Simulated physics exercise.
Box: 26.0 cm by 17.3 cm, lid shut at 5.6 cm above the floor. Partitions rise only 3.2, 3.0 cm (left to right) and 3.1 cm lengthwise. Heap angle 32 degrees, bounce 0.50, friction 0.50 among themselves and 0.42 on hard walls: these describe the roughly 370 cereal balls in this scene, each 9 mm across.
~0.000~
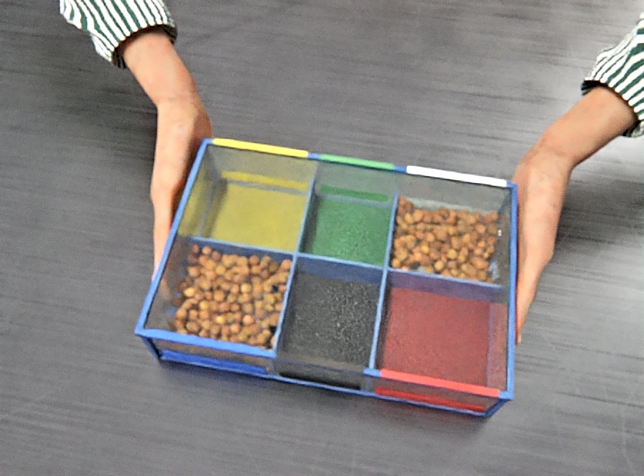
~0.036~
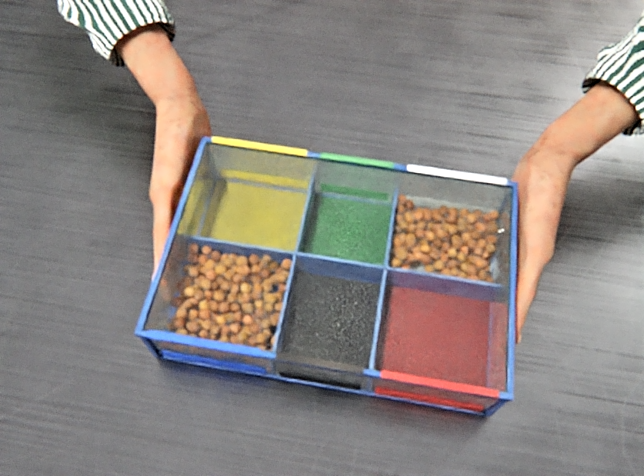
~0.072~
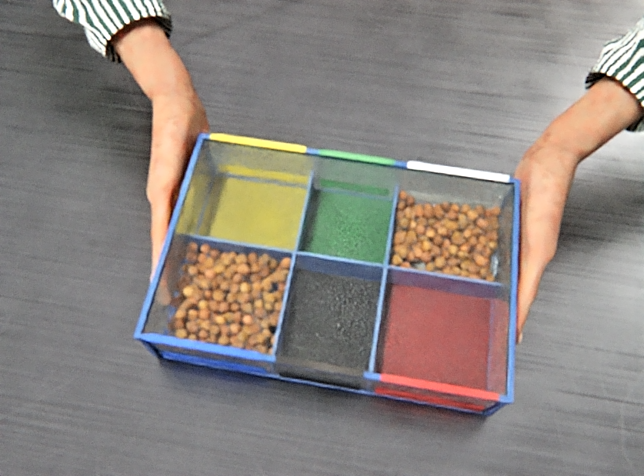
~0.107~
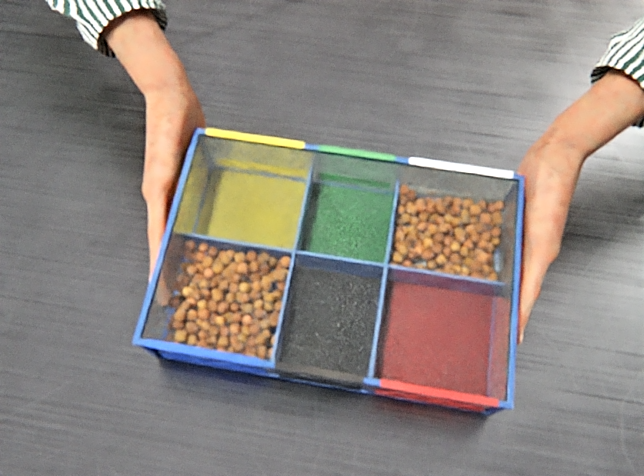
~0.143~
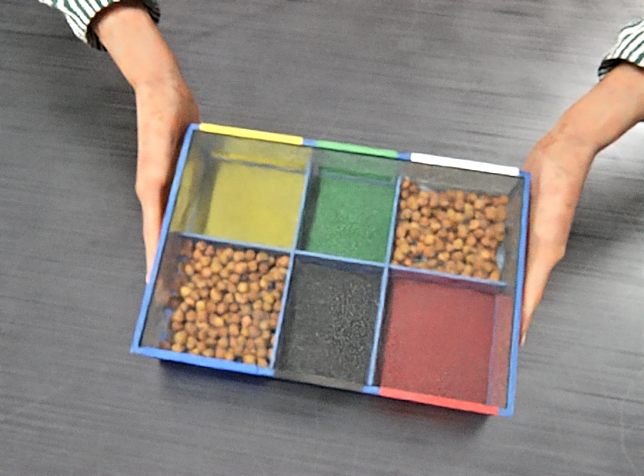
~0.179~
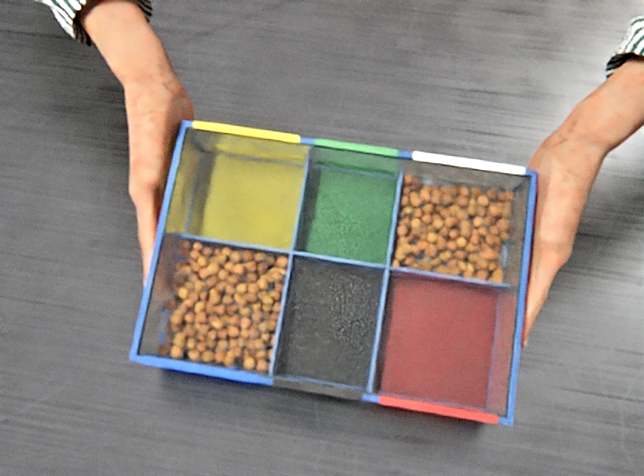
The clip shows two hands holding a shallow, blue-edged box divided into six compartments, two containing small brown balls and the others yellow, green, black and red; the hands gradually tilt the box while the balls stay in their compartments.
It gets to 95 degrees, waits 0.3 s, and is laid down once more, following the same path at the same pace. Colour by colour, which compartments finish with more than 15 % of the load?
Red compartment: Yes, blue compartment: Yes, green compartment: No, yellow compartment: No, white compartment: No, black compartment: No.
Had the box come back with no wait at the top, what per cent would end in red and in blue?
Result - red: 30 %, blue: 50 %.
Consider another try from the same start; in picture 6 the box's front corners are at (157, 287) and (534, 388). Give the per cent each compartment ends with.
In per cent, the final split is red 35, blue 5, green 0, yellow 0, white 60, black 0.
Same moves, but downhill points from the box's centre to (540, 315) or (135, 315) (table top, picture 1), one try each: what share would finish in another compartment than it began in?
Around 50 % for the first direction, around 40 % for the second.
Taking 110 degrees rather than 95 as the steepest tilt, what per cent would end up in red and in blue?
In per cent, red 35 and blue 50.
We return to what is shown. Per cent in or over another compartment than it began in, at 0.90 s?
At that time I'd say around 35 per cent.
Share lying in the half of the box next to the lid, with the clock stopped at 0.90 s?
60 per cent, give or take.
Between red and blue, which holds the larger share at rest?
It's the blue one that holds more.
After 0.90 s, tilt 95 degrees; red 30 %, blue 55 %, white 10 %, black 5 %.
Then, at 1.38 s, tilt 52 degrees; red 30 %, blue 50 %, white 10 %, black 5 %.
After 1.93 s, tilt 0 degrees; red 30 %, blue 50 %, white 10 %, black 5 %.
At rest (2.5 s), red 30 %, blue 50 %, green 0 %, yellow 0 %, white 10 %, black 5 %.
